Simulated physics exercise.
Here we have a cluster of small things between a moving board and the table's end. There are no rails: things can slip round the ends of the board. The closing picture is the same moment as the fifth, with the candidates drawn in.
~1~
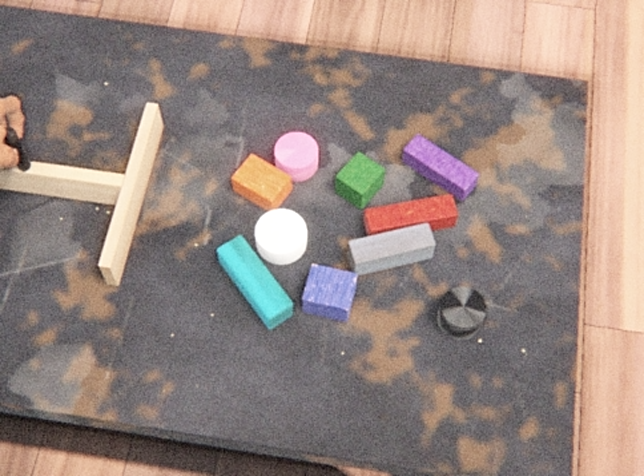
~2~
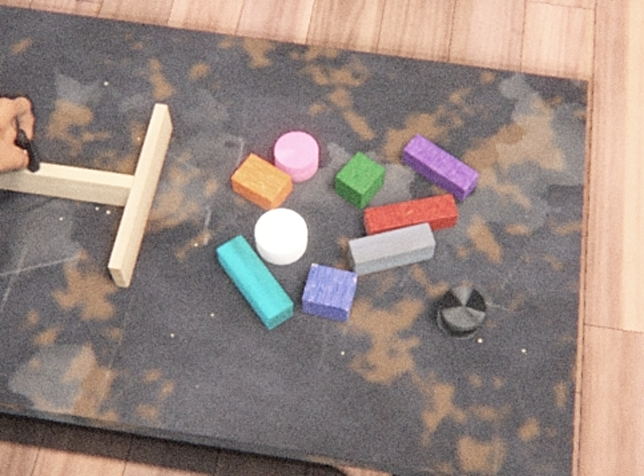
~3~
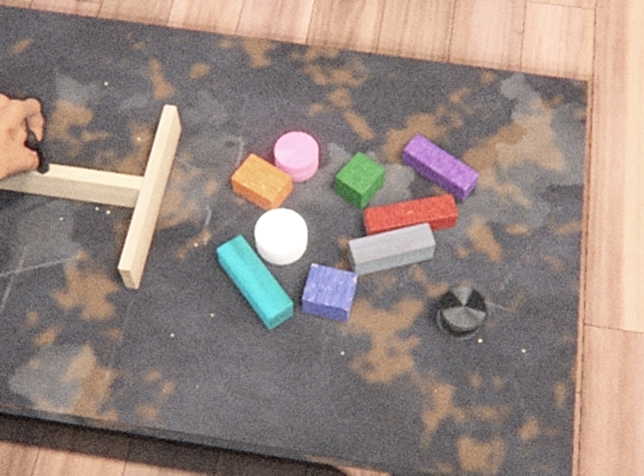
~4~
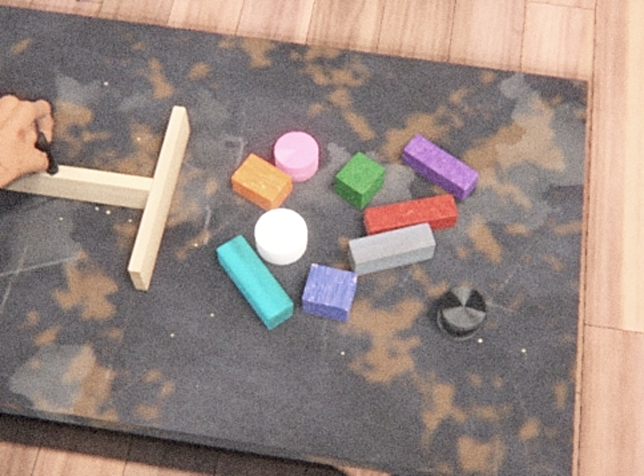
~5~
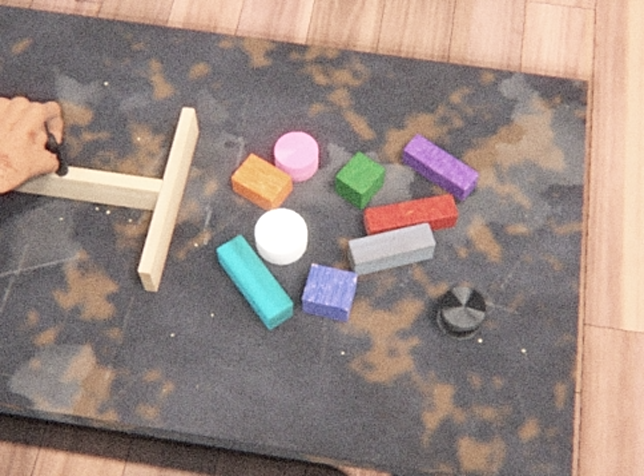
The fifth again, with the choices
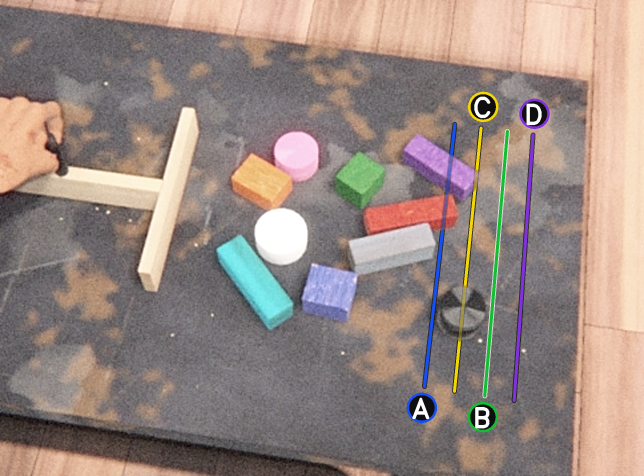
A hand sliding a wooden T-shaped board slowly right across a dark mottled table toward a motionless cluster of colourful blocks.
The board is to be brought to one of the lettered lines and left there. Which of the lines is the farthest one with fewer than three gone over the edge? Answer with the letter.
It should halt at B.
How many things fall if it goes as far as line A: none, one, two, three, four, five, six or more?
By then, none.
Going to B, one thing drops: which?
The black tin goes over.
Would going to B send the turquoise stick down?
No.
On the copy, A at (441, 246); B at (497, 254); C at (469, 250); D at (524, 258).
On B. First, board (284, 203); turquoise stick (291, 303); pink tin (325, 152).
Then, board (404, 220); black tin (498, 320); red bar (488, 227).
Finally, board (498, 233); black tin over the edge; red bar (574, 234); one fallen.
By contrast, A is within the limit but short; C is within the limit but short; D drops four.
